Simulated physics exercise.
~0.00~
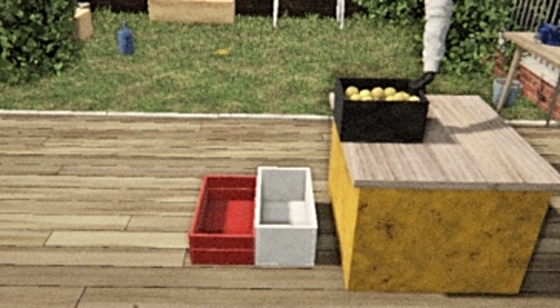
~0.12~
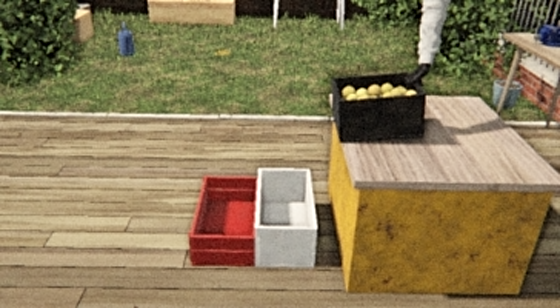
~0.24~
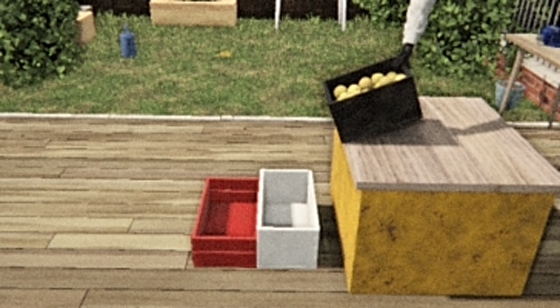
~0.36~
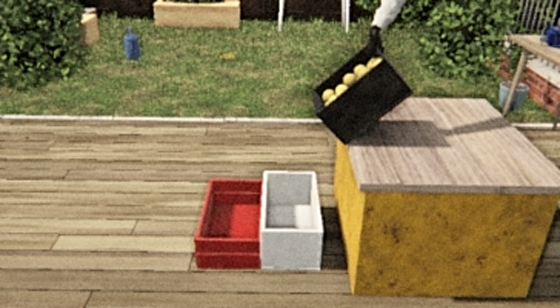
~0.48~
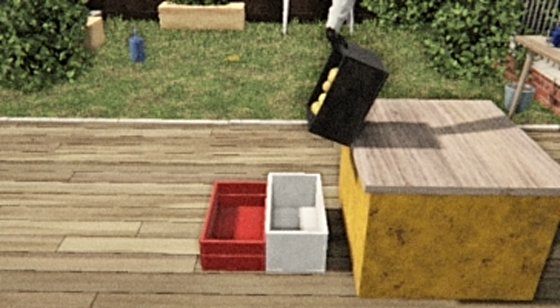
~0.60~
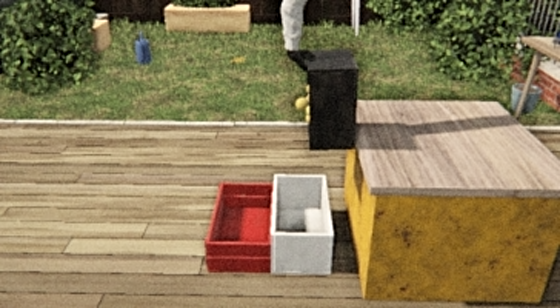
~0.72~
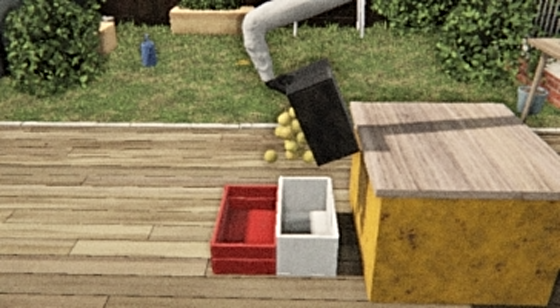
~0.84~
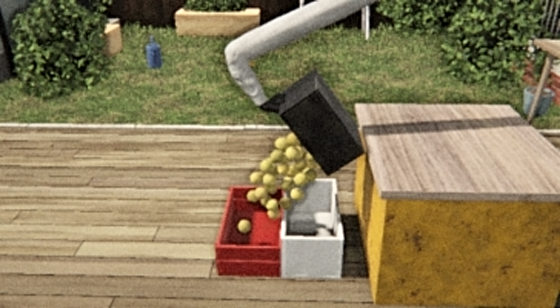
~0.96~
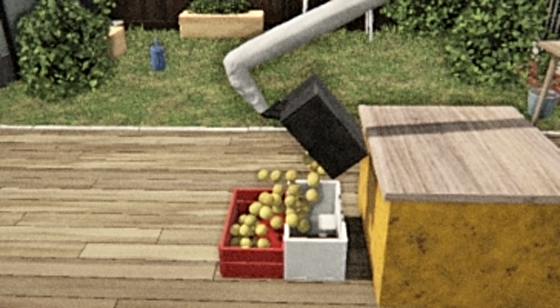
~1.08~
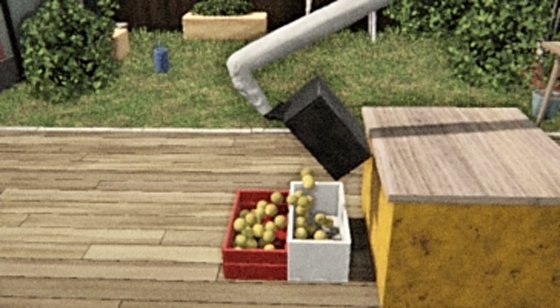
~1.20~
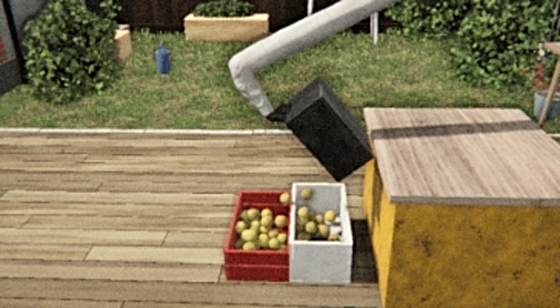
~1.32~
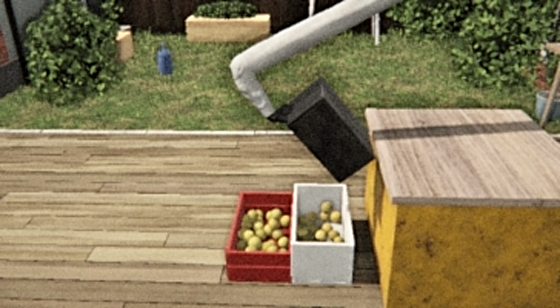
The footage shows a robotic-looking arm tipping a black box of yellow apples leftward off the end of a bench until it hangs steeply over, spilling them into the red bin and white tub below, where they settle, with more in the red bin.
